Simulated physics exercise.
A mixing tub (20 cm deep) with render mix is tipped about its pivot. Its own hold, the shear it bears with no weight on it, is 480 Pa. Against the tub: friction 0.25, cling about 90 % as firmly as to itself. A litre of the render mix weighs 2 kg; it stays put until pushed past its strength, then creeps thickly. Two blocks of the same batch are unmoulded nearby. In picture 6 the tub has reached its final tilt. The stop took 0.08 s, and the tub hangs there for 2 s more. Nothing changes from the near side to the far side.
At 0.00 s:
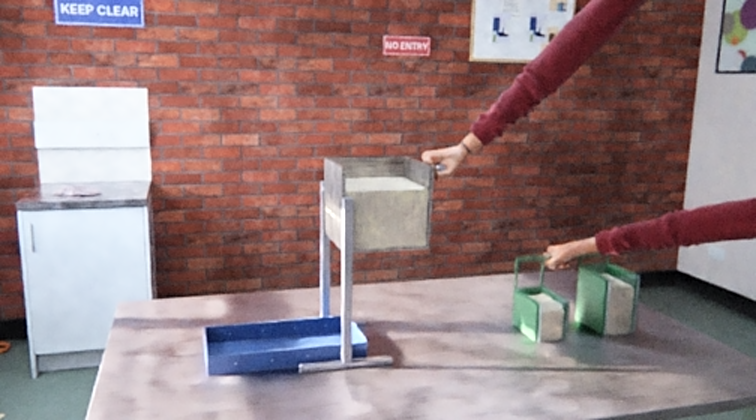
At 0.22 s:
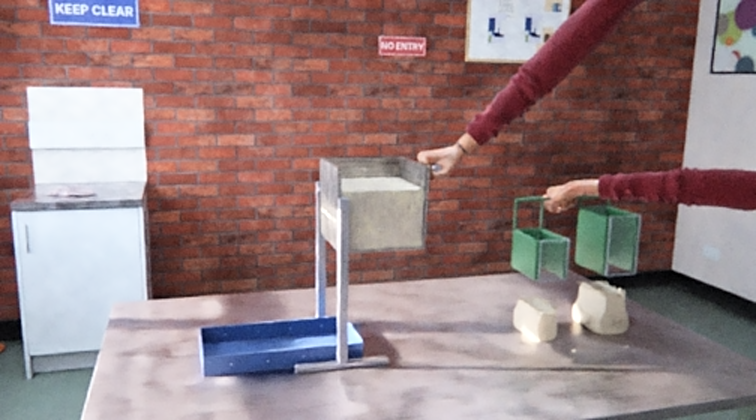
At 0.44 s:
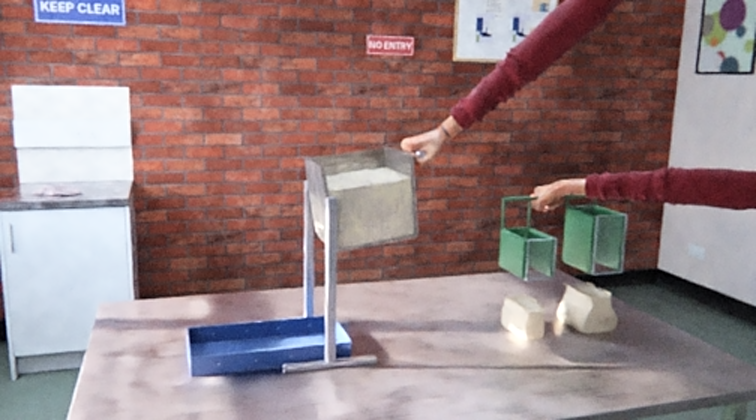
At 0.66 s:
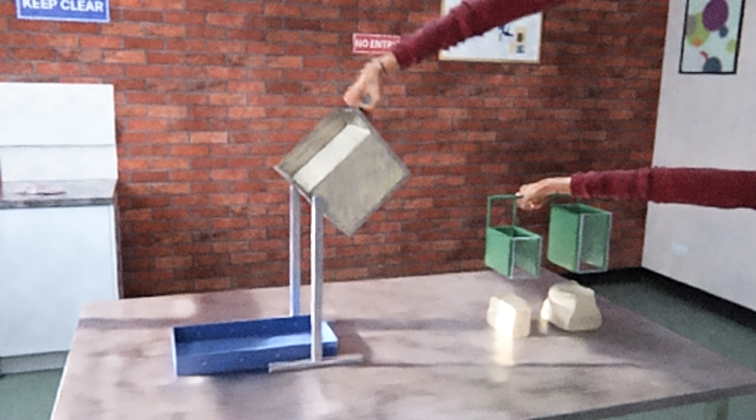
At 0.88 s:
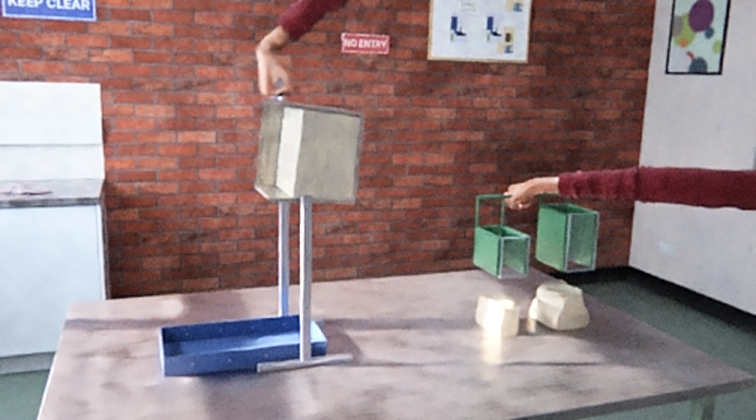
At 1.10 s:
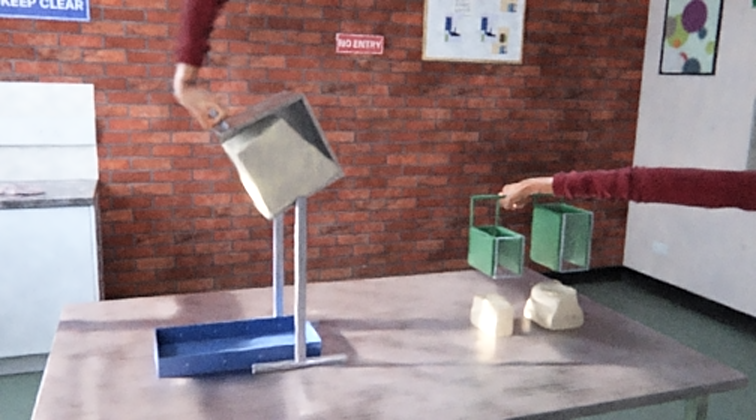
A hand lifted two green moulds off a pair of pale blocks, which slumped slightly on the table, and then another hand tilted a grey tub of pale mix leftward past upright above a blue tray.
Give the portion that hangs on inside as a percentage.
It comes to some 5 %.
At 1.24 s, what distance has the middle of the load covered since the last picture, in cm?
Some 13 cm.
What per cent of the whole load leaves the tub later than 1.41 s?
Some 5 per cent.
After 1.24 s, the tub is at 118 degrees and holds 39 %.
After 1.41 s, the tub is at 118 degrees and holds 10 %.
After 1.58 s, the tub is at 118 degrees and holds 5 %.
After 1.75 s, the tub is at 118 degrees and holds 5 %.
After 3.10 s, the tub is at 118 degrees and holds 5 %.
